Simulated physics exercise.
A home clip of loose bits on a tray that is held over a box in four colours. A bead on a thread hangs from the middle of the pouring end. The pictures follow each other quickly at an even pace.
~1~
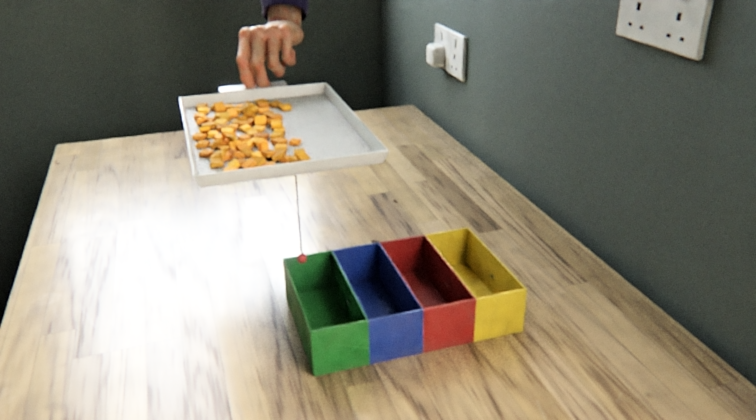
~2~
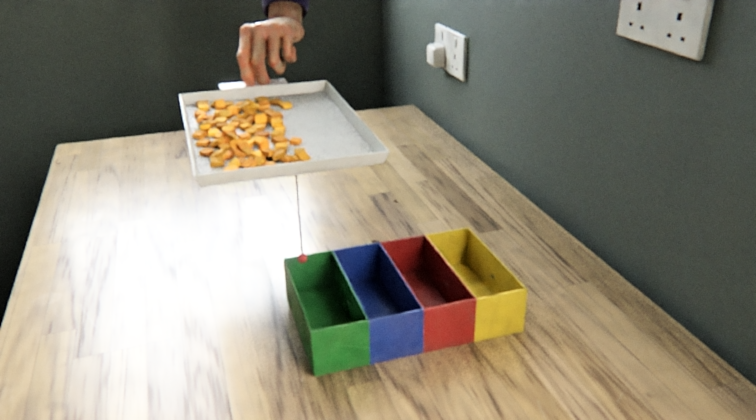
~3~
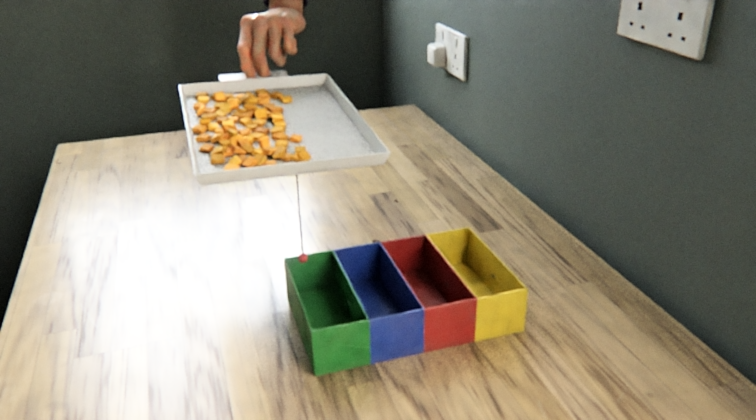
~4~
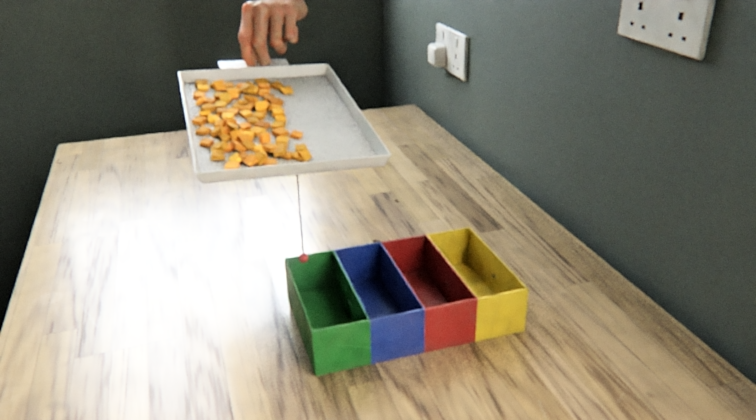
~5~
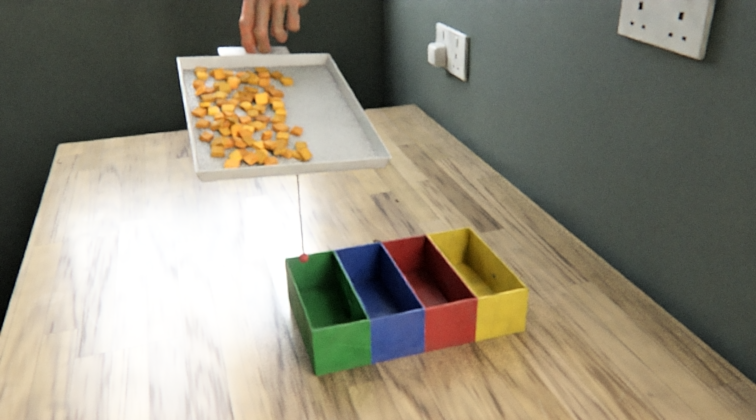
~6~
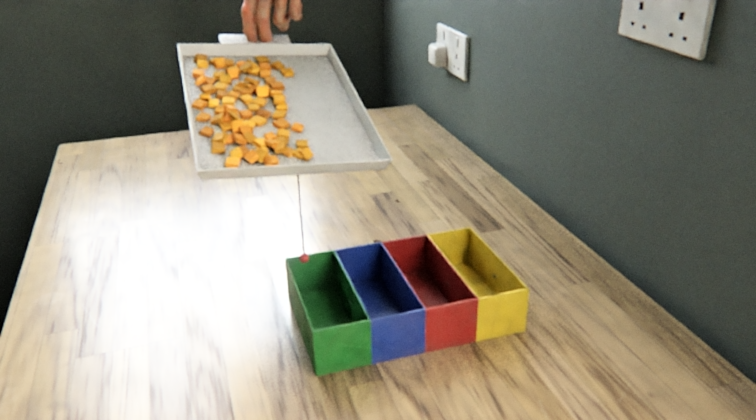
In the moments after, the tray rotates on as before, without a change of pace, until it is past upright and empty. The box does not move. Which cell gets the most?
The blue one ends fullest.
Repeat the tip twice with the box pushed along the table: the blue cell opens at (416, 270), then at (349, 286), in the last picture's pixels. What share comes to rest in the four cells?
First some 80, then 100 per cent.
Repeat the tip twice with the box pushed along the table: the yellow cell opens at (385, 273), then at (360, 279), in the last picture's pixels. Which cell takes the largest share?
The first try: The yellow cell. The second: The yellow one.
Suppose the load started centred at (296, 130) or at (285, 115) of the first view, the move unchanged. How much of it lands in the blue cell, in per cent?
Roughly 60 per cent, and 60 per cent.
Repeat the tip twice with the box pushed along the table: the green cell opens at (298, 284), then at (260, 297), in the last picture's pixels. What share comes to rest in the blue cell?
About 30 and 20 per cent.
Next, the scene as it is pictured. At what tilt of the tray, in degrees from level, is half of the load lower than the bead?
Near 90 degrees.
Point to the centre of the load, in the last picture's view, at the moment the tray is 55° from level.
Near (327, 152).
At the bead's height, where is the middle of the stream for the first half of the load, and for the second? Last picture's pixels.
Early half (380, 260), late half (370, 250).
Just after the last frame, tray tipped steeply; the larger part on the tray; just a few in the red cell; about a tenth falling or outside the box.
A moment on, tray tipped right over; roughly a quarter on the tray; roughly a quarter in the blue cell; roughly a quarter in the red cell; about a tenth in the green cell; just a few in the yellow cell; roughly a quarter falling or outside the box.
Further on, tray tipped past a quarter turn; roughly half in the blue cell; roughly a quarter in the red cell; roughly a quarter in the green cell; just a few in the yellow cell; about a tenth falling or outside the box.
When it is over, tray tipped past a quarter turn; roughly half in the blue cell; roughly a quarter in the red cell; roughly a quarter in the green cell; just a few in the yellow cell; about a tenth outside the box.
